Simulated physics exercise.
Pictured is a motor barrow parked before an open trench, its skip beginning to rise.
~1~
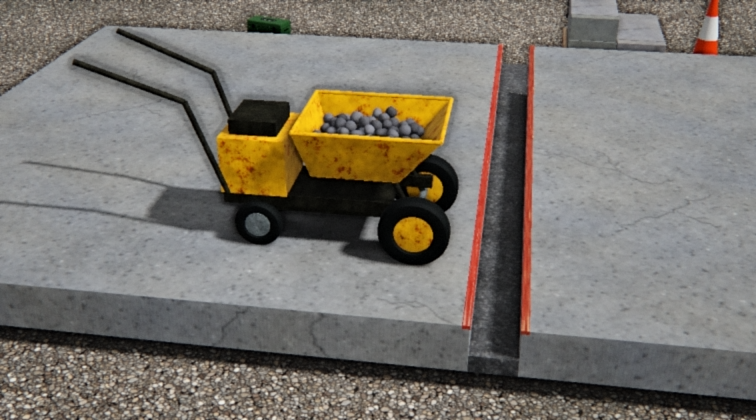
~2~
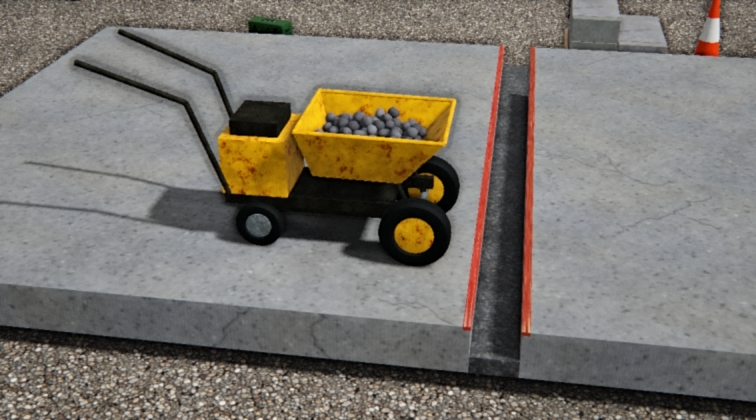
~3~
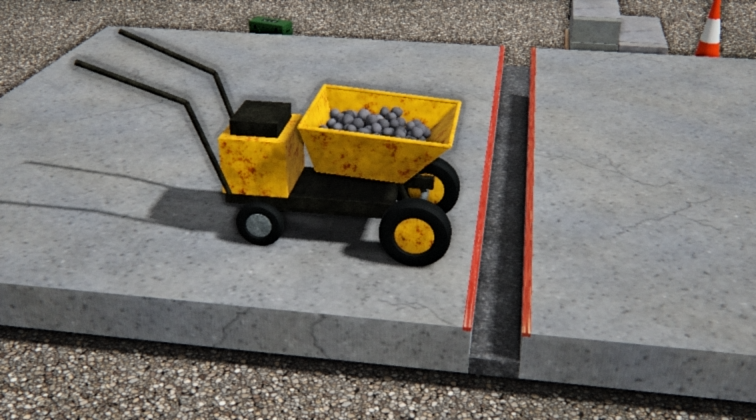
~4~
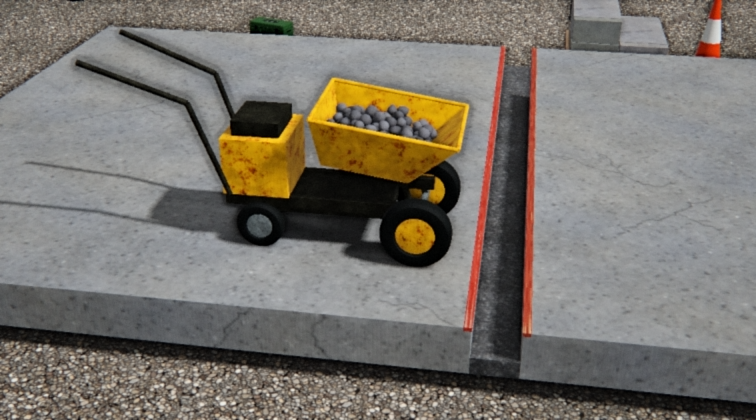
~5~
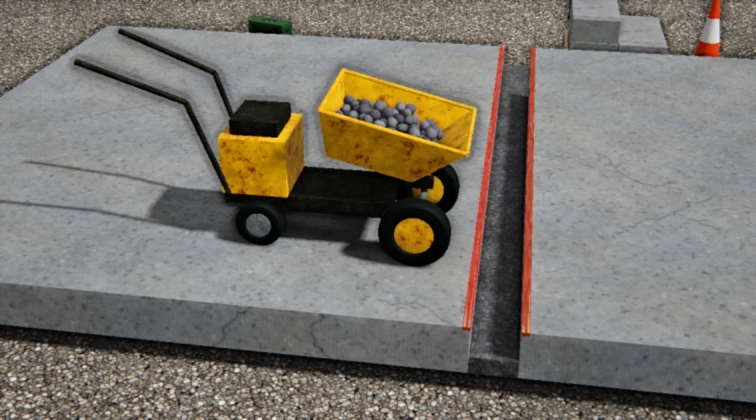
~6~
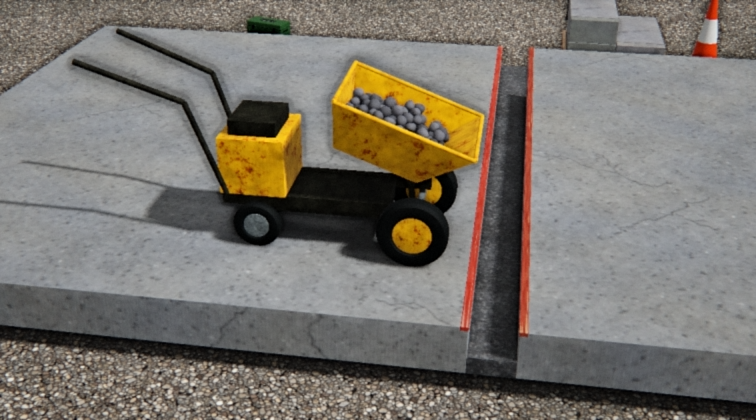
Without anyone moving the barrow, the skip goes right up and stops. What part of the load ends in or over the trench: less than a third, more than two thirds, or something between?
As it goes, the trench's share doesn't make a third.
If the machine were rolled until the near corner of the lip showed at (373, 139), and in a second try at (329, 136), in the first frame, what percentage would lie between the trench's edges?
Result: 80 in a hundred, then 30 in a hundred.
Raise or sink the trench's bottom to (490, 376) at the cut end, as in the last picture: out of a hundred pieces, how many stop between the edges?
Close to 10 per cent, I reckon.
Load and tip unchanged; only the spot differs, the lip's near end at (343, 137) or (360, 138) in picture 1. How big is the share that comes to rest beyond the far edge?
That works out to 0 per cent for the first position and 0 per cent for the second.
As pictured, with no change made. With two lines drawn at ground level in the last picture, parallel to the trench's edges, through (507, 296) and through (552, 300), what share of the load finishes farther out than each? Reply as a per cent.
First roughly 90 percent, then 60 percent.
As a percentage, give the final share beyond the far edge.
Near 85 in every hundred.
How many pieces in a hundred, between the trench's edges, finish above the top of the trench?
It works out at about 10 percent.
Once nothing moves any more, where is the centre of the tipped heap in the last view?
Near (558, 245).
Soon after the last picture, skip tipped steeply; all in the skip.
A little later, skip tipped right over; about half in the skip; a stray few in or heaped over the trench; about half beyond it; a stray few falling.
Later still, skip tipped right over; a stray few in the skip; a small part in or heaped over the trench; most beyond it.
At rest, skip tipped right over; a stray few in the skip; a small part in or heaped over the trench; most beyond it.
